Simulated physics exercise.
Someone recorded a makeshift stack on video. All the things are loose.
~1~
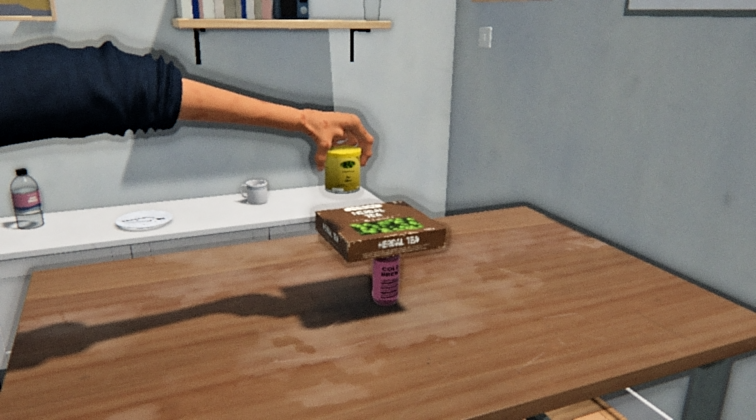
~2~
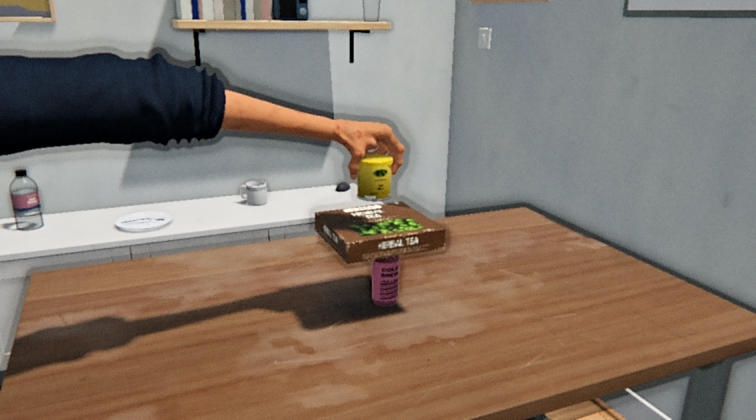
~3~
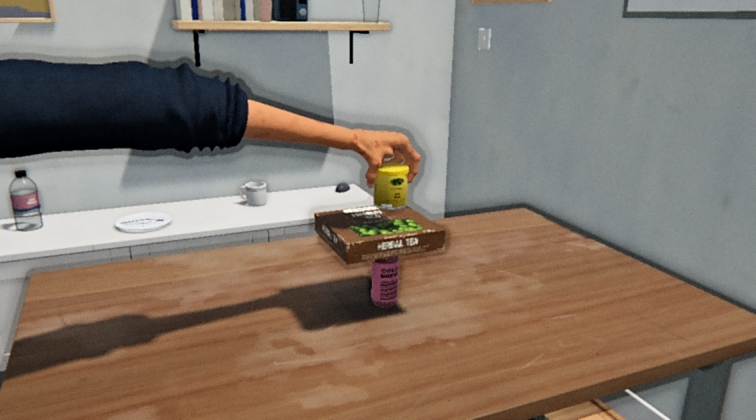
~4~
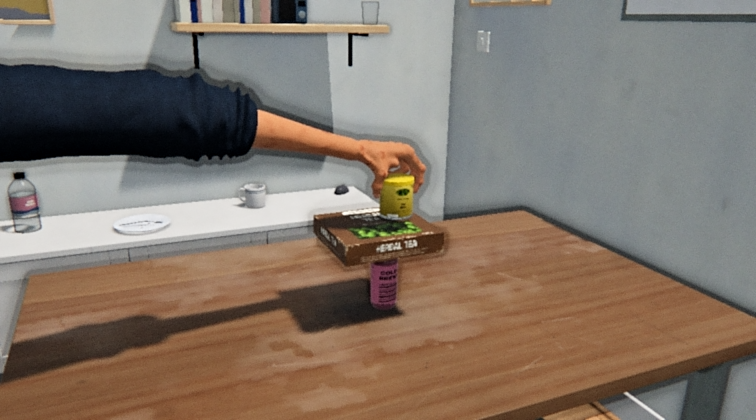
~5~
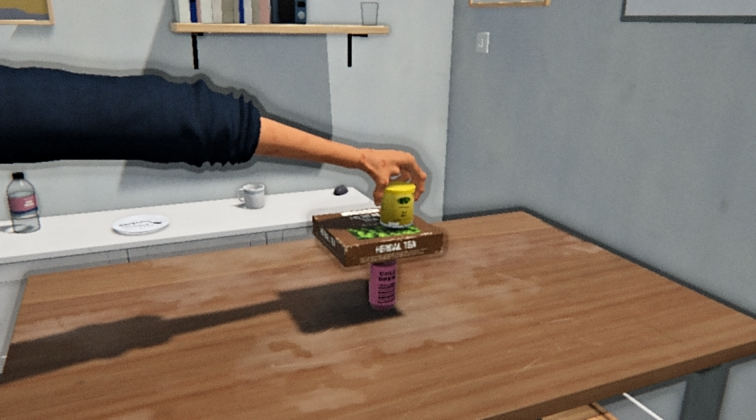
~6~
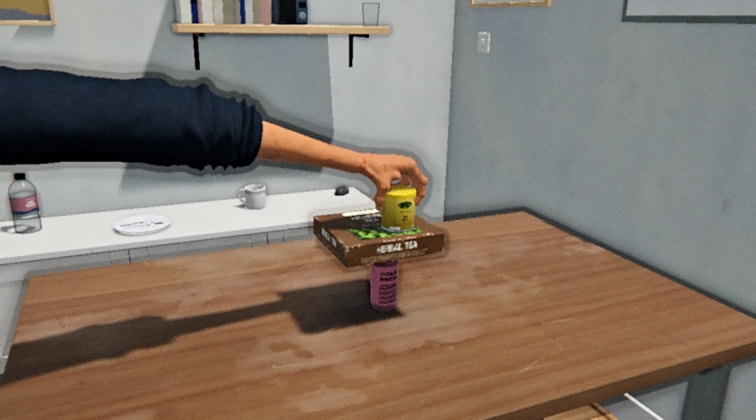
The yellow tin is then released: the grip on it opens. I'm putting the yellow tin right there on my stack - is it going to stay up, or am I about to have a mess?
It will stand.
Then, 0.80 s after the last picture, nothing has stirred.
Then, 1.70 s after the last picture, yellow tin resting near (398, 209).
At rest, all 3 in place. Seen from the same camera at the end, yellow tin near (398, 209). The stack keeps its balance.
